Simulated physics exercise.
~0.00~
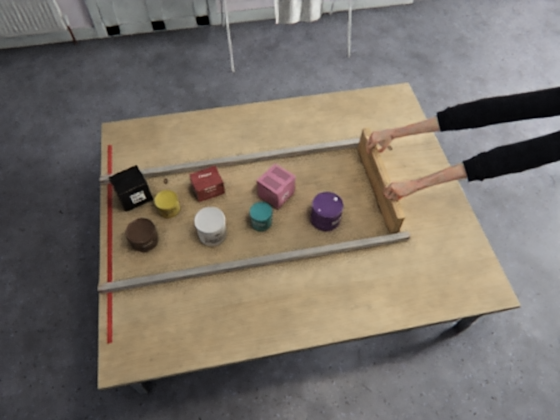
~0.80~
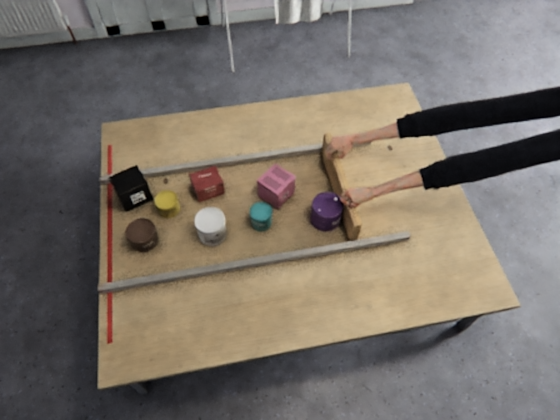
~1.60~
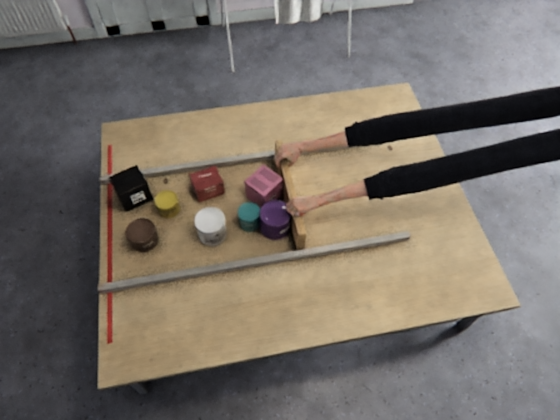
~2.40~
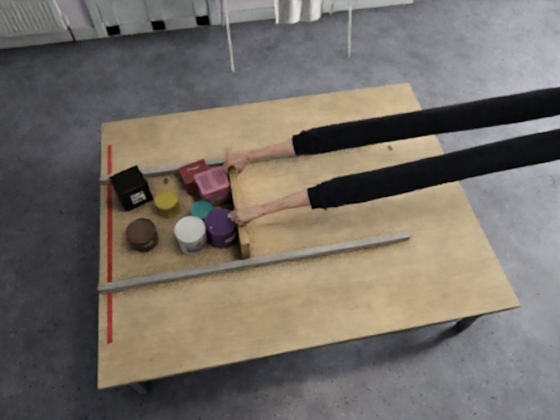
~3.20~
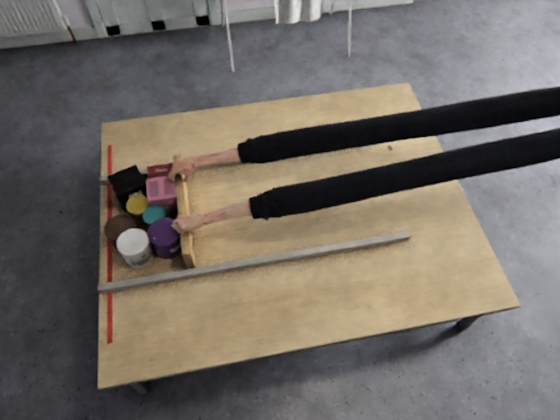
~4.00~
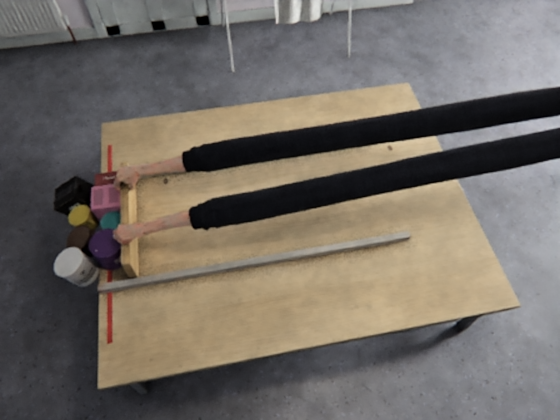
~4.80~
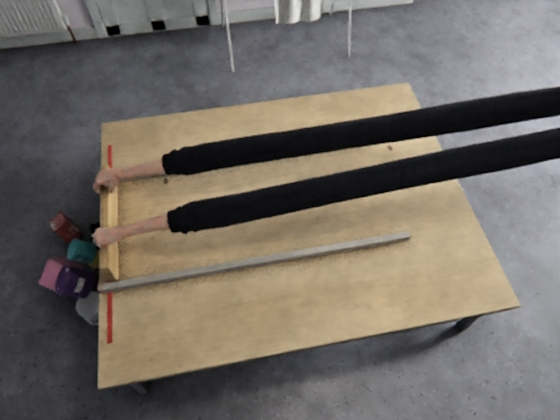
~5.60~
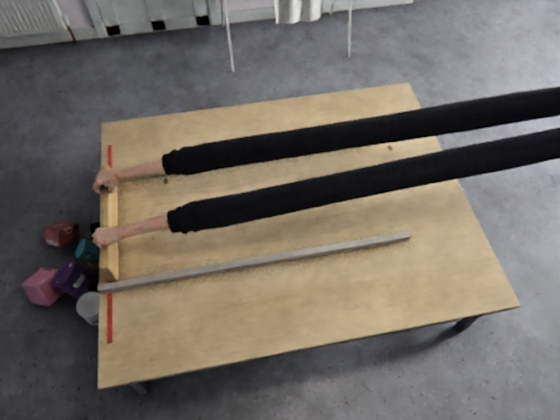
Two hands push a wooden plank left, sweeping all the colourful containers off the table's end.
